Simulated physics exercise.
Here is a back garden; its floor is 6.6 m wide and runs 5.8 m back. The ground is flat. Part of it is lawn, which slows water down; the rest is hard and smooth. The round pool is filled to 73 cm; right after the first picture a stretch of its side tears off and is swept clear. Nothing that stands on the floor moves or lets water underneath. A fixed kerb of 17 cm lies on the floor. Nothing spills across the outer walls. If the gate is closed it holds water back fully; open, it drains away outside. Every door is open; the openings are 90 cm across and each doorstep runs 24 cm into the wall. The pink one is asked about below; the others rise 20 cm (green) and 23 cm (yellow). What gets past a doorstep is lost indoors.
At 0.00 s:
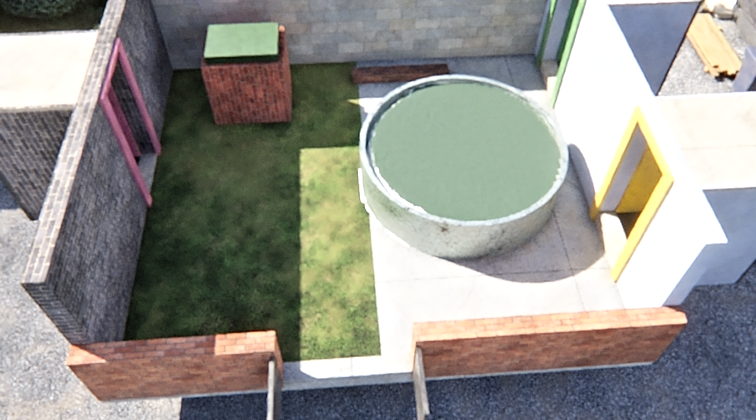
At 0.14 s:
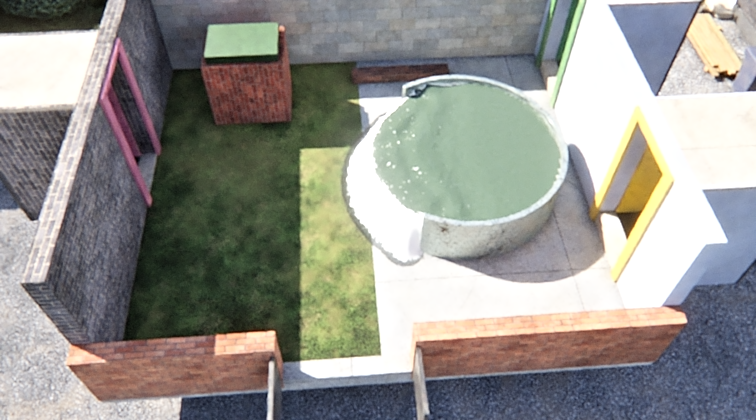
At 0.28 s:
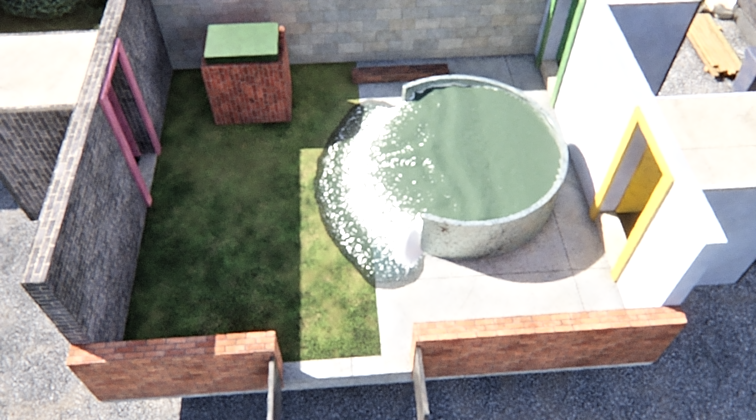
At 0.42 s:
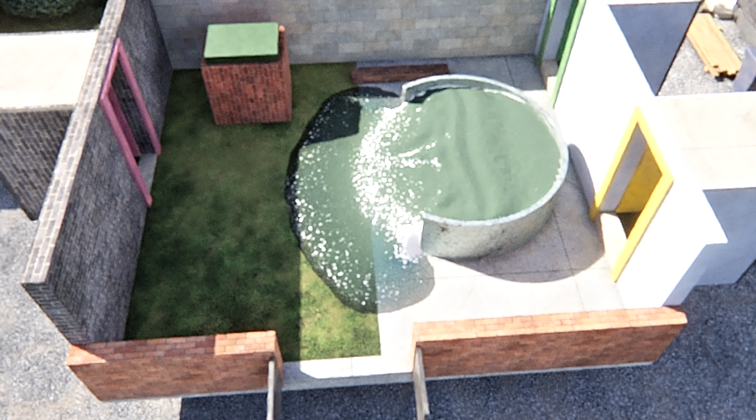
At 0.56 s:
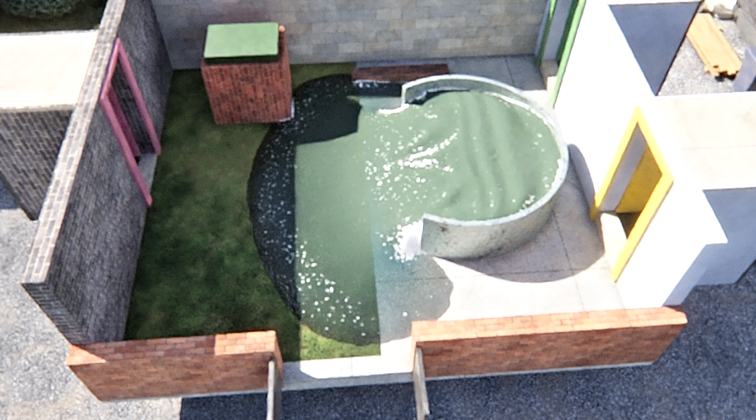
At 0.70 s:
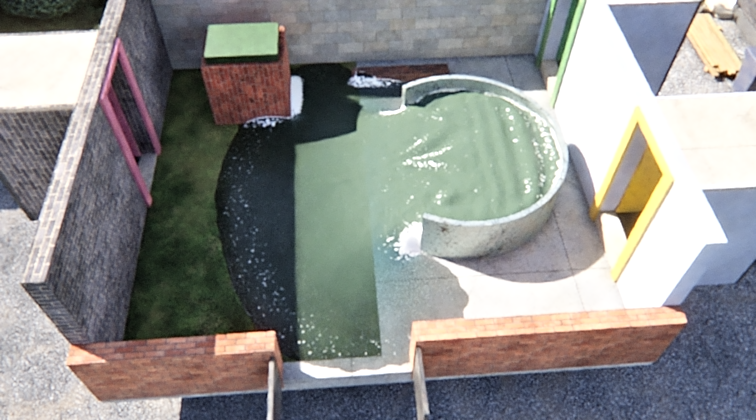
A walled back garden, part dark lawn and part pale paving, is seen from high above by a camera that stays still. A round pool of green water stands right of centre, with a pink door frame at left, a yellow one at right and a green-topped brick block behind. The pool's left side breaks open, and foaming water pours out, spreading leftward across the paving and much of the grass, reaching the brick block.
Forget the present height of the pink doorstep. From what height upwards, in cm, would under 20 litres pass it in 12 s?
It would have to be roughly 30 cm high.
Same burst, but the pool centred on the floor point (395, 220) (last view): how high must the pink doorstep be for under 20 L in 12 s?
About 32 cm.
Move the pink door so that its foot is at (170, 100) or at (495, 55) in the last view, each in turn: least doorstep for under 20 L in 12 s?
About 23 and 12.5 cm.
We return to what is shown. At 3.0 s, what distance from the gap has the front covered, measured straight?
About 4.4 m.
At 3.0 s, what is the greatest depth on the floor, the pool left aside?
About 36 cm.
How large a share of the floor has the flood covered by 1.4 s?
About 60 per cent.
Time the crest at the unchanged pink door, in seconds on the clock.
Near 2.4 s.
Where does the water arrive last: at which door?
The yellow one.
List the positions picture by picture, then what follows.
In the first frame, still water, 73 cm deep, in the round pool at (463, 147); the pink door at (134, 131) is dry.
In the second frame, the gap is at (365, 175), the front 0.4 m out at a hidden place; the back of the round pool holds 73 cm.
In the third frame, water pours out at (365, 176) and has run 0.8 m, to (377, 282); about 11 cm deep outside, 73 cm at the back.
In the fourth frame, the gap is at (365, 178), the front 1.3 m out at (333, 99); the back of the round pool holds 73 cm.
In the fifth frame, water pours out at (366, 178) and has run 1.9 m, to (301, 89); about 7 cm deep outside, 72 cm at the back.
In the sixth frame, water pours out at (366, 179) and has run 2.3 m, to a hidden place; about 6 cm deep outside, 66 cm at the back; 1.1 m in a straight line remain to the pink door at (134, 131).
After 1.4 s water covers 60 % of the floor, deepest (32 cm) near (294, 120); 6 cm at the pink door, 0 litres in over its 6 cm doorstep.
After 3.0 s water covers 70 % of the floor, deepest (36 cm) near (118, 373); 30 cm at the pink door, 208 litres in over its 6 cm doorstep.
After 12.0 s water covers 95 % of the floor, deepest (15 cm) near (522, 251); 8 cm at the pink door, 573 litres in over its 6 cm doorstep.
At the pink door as built, the water arrived by 1.3 s and peaked near 33 cm at 2.4 s.
Run again over the same 12 s with other heights there, 32 litres in over 28 cm, 11 litres over 32.5 cm. The limit of 20 litres is kept from about 30 cm up.
